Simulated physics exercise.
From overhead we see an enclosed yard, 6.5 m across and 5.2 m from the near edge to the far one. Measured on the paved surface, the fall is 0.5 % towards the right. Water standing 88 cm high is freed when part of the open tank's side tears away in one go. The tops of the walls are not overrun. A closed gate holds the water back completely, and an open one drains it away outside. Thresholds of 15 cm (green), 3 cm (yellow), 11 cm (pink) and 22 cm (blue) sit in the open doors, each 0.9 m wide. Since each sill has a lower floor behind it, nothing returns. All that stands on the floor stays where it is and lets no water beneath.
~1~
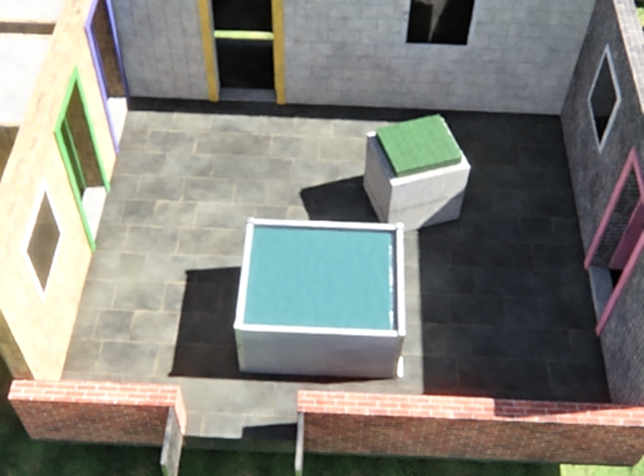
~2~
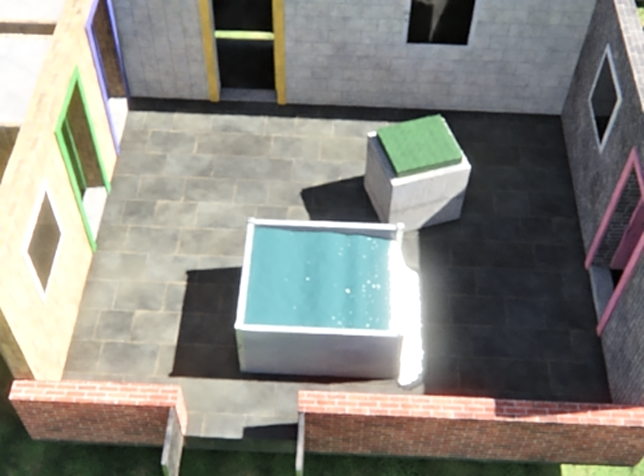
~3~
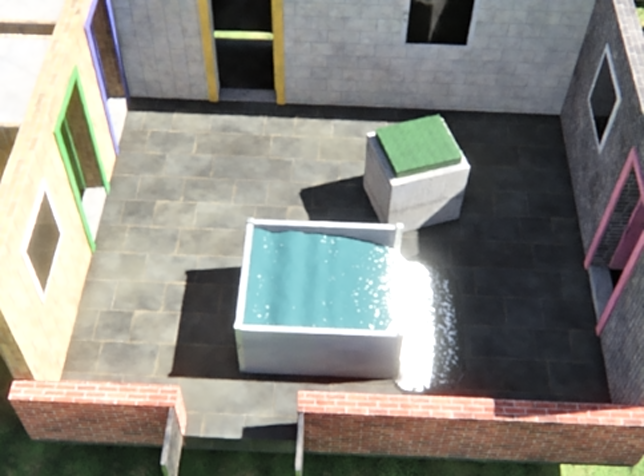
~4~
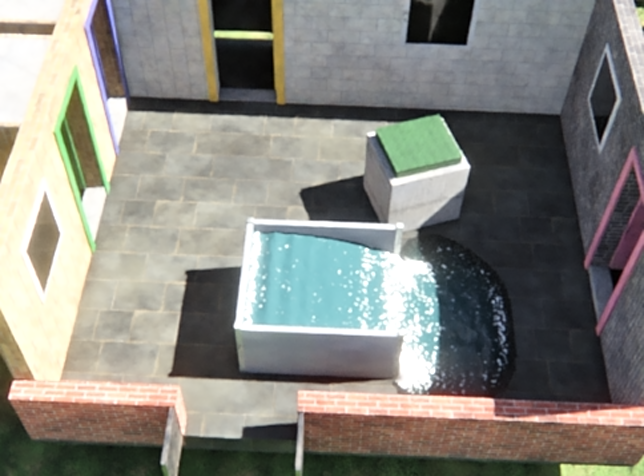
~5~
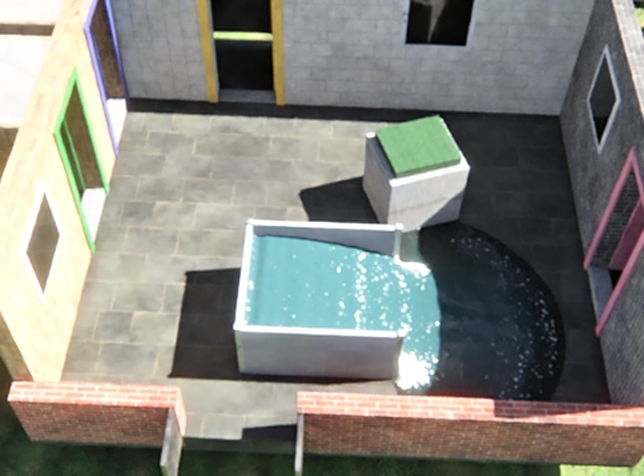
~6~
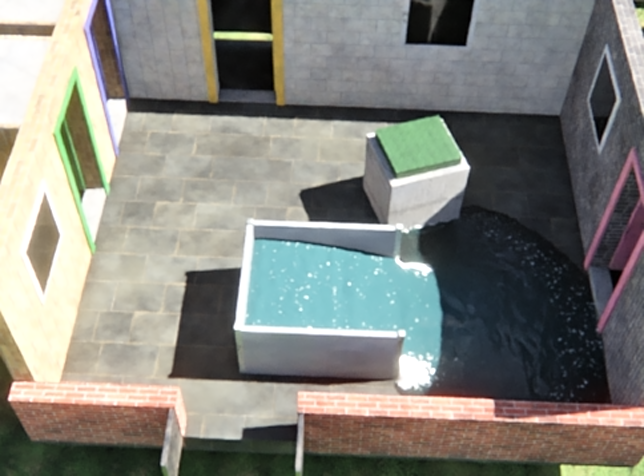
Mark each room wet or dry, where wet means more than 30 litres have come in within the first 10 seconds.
Green door - dry, yellow door - dry, pink door - wet, blue door - dry.
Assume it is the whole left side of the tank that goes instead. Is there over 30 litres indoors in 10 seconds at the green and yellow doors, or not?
The green door comes out more than that and the yellow door more than that.
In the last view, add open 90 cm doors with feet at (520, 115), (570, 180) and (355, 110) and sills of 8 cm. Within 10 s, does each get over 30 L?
Taking them in order, the first gets enough, the second enough and the third too little.
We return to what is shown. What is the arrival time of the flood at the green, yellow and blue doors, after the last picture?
Green = 5.5 s, yellow = 3.2 s, blue = 4.5 s.
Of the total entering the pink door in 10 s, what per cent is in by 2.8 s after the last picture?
By then it's near 95% of the total.
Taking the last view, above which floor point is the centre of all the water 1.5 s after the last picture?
Around (481, 314) in the last picture.
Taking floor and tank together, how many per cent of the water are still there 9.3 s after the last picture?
Near 80 in a hundred is still there.
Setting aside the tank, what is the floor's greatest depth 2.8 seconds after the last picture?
About 30 cm.
Then, 0.7 s after the last picture water covers 30 % of the floor and is deepest (56 cm) near (586, 434); green door not reached, yellow door not reached, pink door 19 cm at the sill, 122 L in, blue door not reached.
Then, 1.5 s after the last picture water covers 30 % of the floor and is deepest (38 cm) near (590, 281); green door not reached, yellow door not reached, pink door 33 cm at the sill, 283 L in, blue door not reached.
Then, 2.8 s after the last picture water covers 45 % of the floor and is deepest (30 cm) near (561, 124); green door not reached, yellow door not reached, pink door 18 cm at the sill, 399 L in, blue door not reached.
Then, 5.3 s after the last picture water covers 80 % of the floor and is deepest (17 cm) near (559, 116); green door 4 cm at the sill, 0 L in, yellow door 4 cm at the sill, 0 L in, pink door 8 cm at the sill, 417 L in, blue door 13 cm at the sill, 0 L in.
Then, 9.3 s after the last picture water covers 100 % of the floor and is deepest (11 cm) near (60, 383); green door 6 cm at the sill, 0 L in, yellow door 3 cm at the sill, 2 L in, pink door 7 cm at the sill, 418 L in, blue door 8 cm at the sill, 0 L in.
